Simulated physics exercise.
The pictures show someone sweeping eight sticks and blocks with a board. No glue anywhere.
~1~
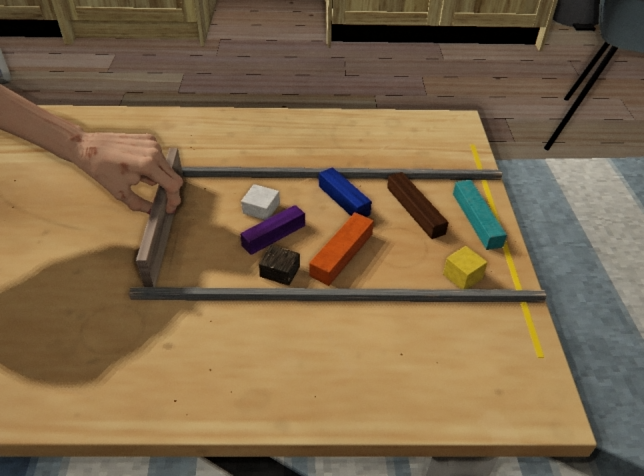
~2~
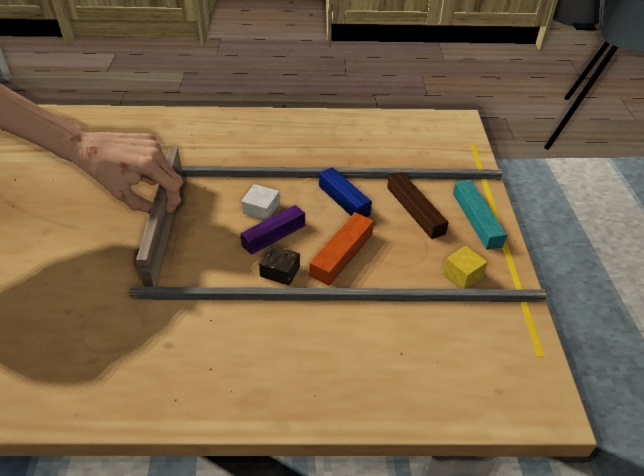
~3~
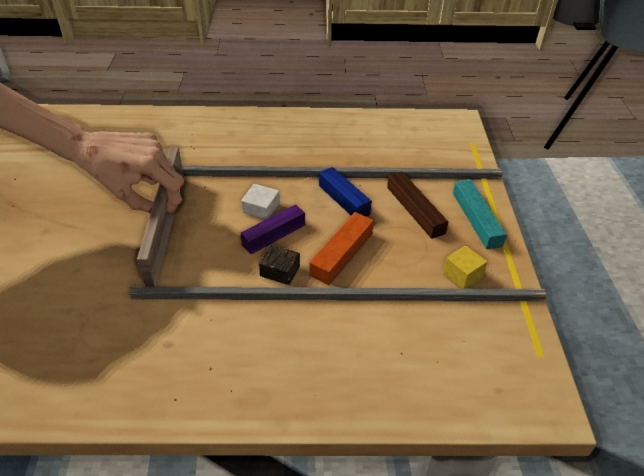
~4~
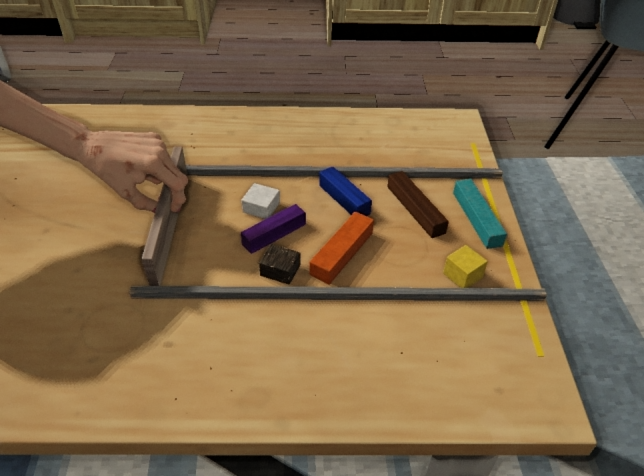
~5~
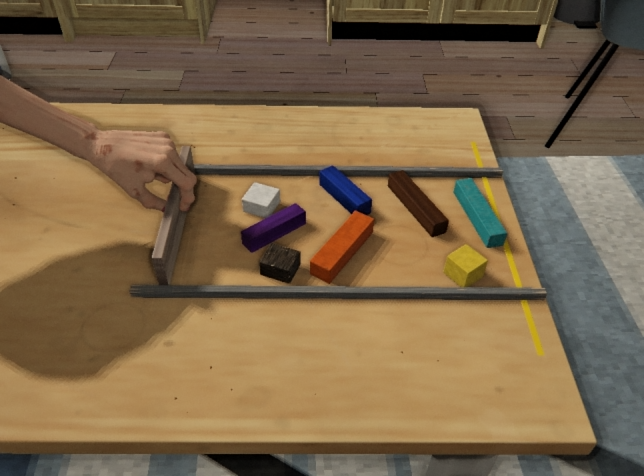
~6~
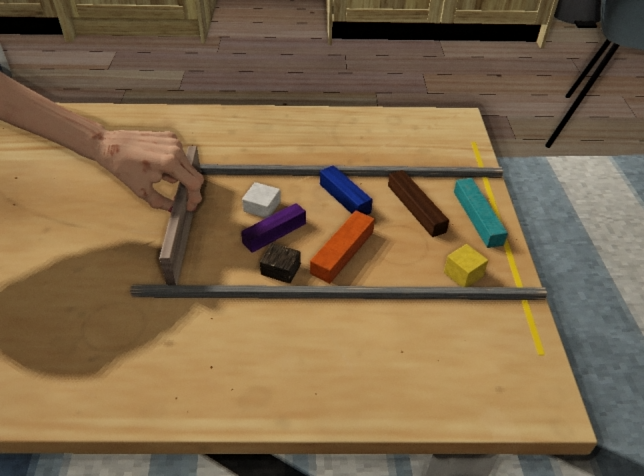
A hand held a board upright between two rails on a wooden table, then slid it slightly to the right toward eight colored sticks and blocks, which stayed still and untouched.
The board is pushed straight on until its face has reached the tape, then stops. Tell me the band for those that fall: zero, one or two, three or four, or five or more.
Here the number that fall off is five or more.
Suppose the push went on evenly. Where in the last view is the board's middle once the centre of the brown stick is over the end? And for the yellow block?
Its middle is around (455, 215) and around (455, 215).
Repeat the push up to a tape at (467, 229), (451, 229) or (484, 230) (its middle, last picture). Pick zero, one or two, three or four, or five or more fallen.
For each place: Either three or four; one or two; five or more.
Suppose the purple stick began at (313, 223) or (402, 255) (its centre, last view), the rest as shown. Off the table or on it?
In turn it is lost; goes over.
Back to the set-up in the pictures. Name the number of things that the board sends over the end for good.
The count is 6.
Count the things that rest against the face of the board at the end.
In contact: 2.
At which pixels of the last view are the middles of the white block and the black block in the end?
About (510, 200), and the other about (533, 262).
A little later, none off yet; turquoise bar at rest near (479, 212); yellow block at rest near (466, 266); brown stick at rest near (417, 202).
Next, none off yet; turquoise bar shifted a little near (498, 209); yellow block shifted about its own width near (489, 269); brown stick shifted a little near (465, 197).
When it is over, the number that fall off is five or more; down, purple stick, orange bar, blue stick, brown stick, yellow block and turquoise bar.
